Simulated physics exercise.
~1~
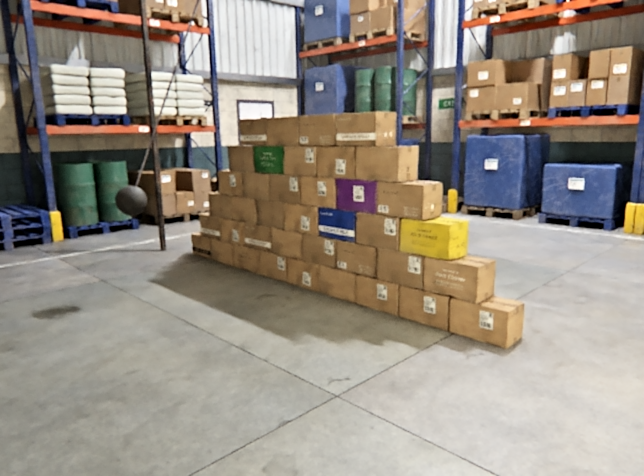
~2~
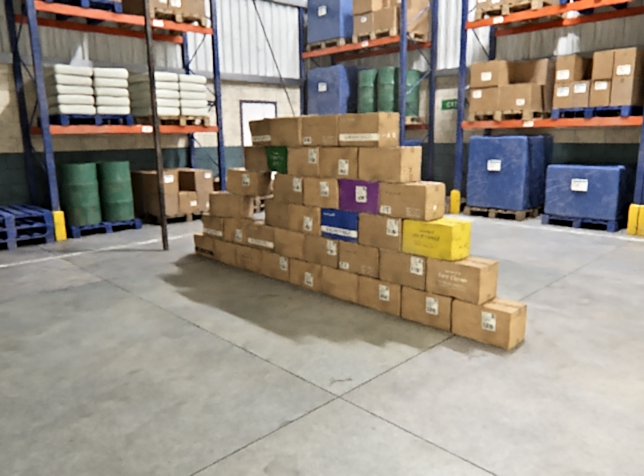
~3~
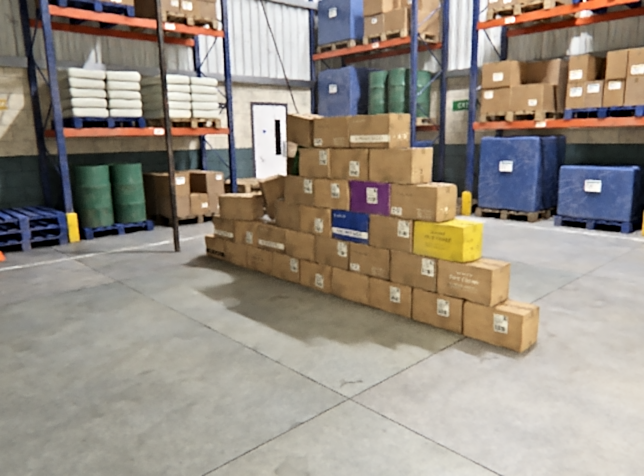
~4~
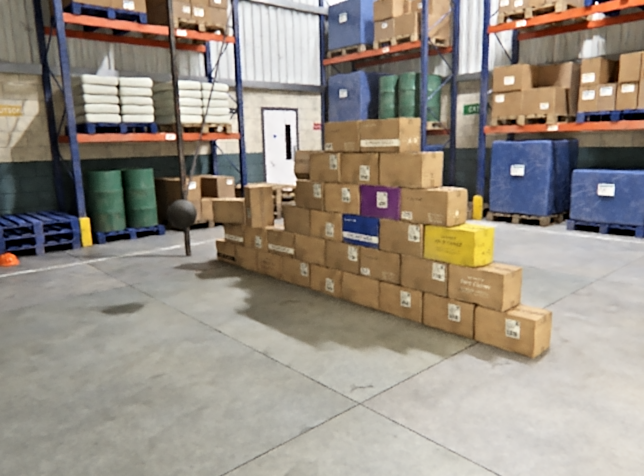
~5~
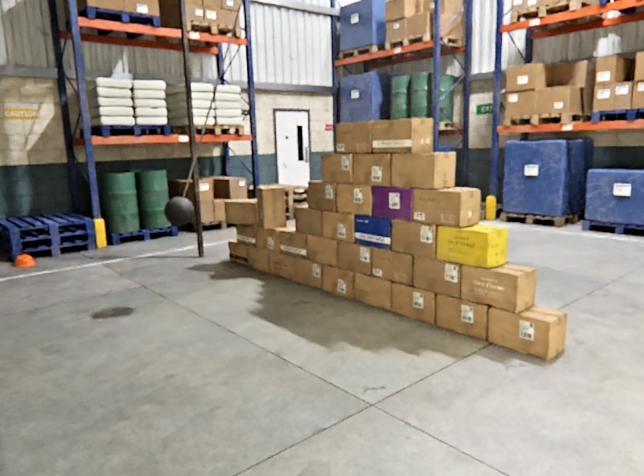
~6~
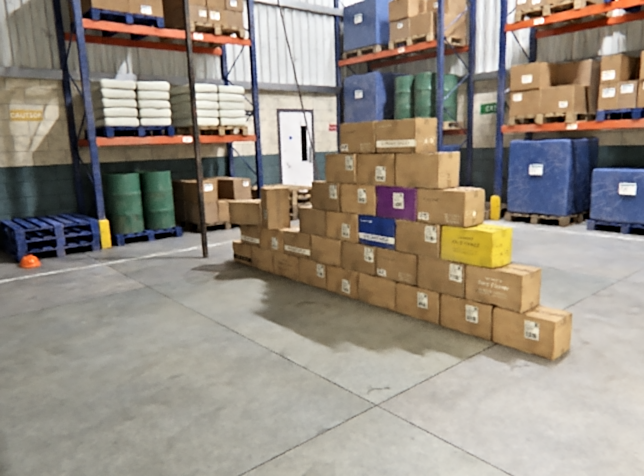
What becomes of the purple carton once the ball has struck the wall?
The purple carton keeps its place at its own level in the wall, even though cartons to its left are knocked away.
Warehouse with a hanging ball swinging into a carton wall, toppling the green one and other left-side cartons while the rest stand.
